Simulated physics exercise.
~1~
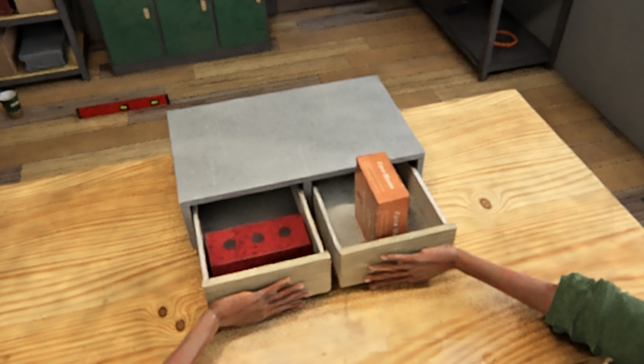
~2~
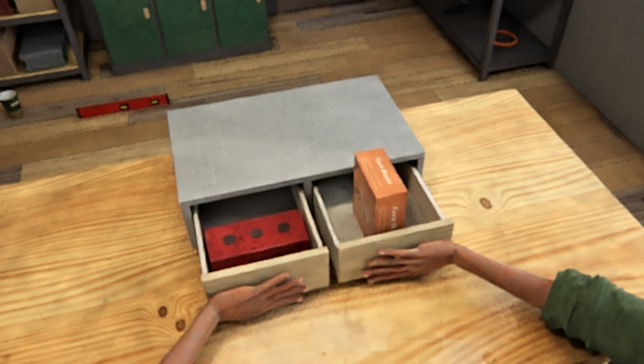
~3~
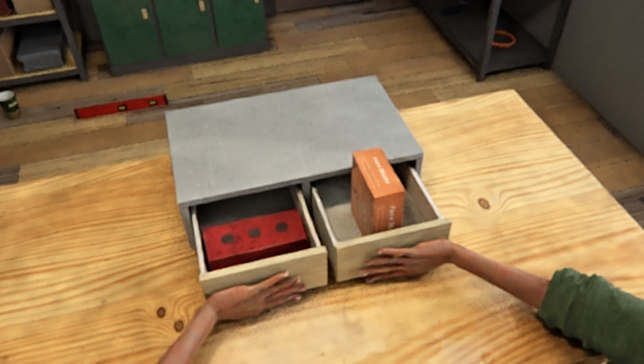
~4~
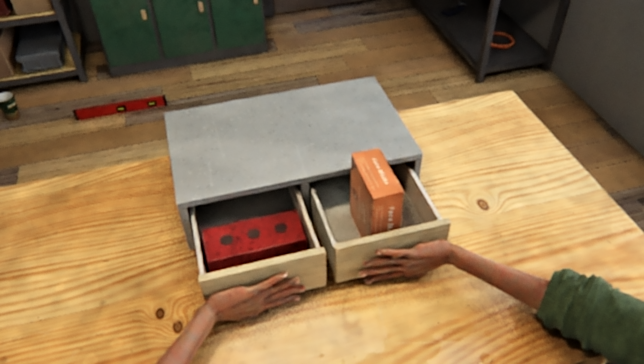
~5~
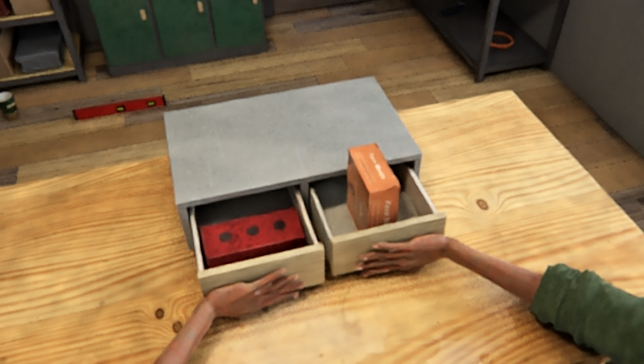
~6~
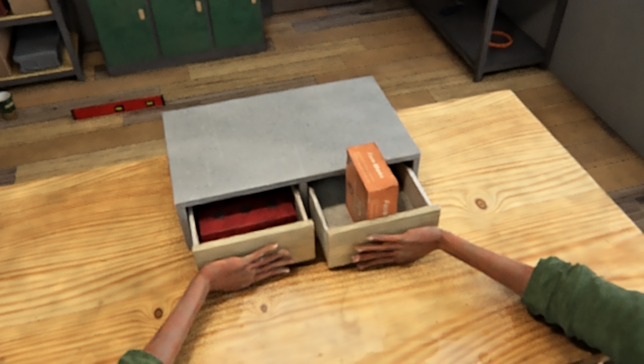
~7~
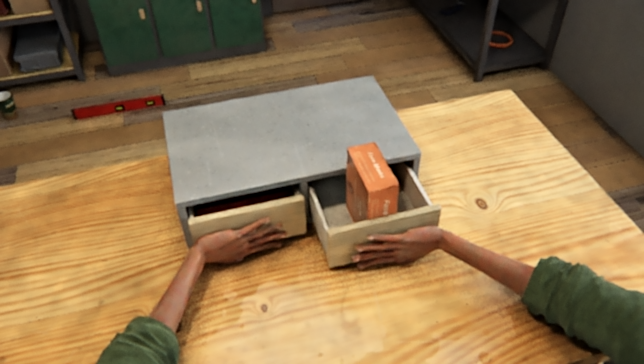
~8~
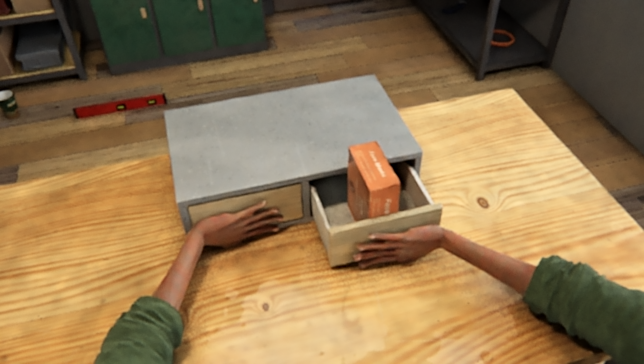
Two hands pushed on the open drawers of a low grey cabinet, and the left one, holding a red brick, slid in until it closed, while the right one, with an orange box standing inside, barely moved and stayed open.
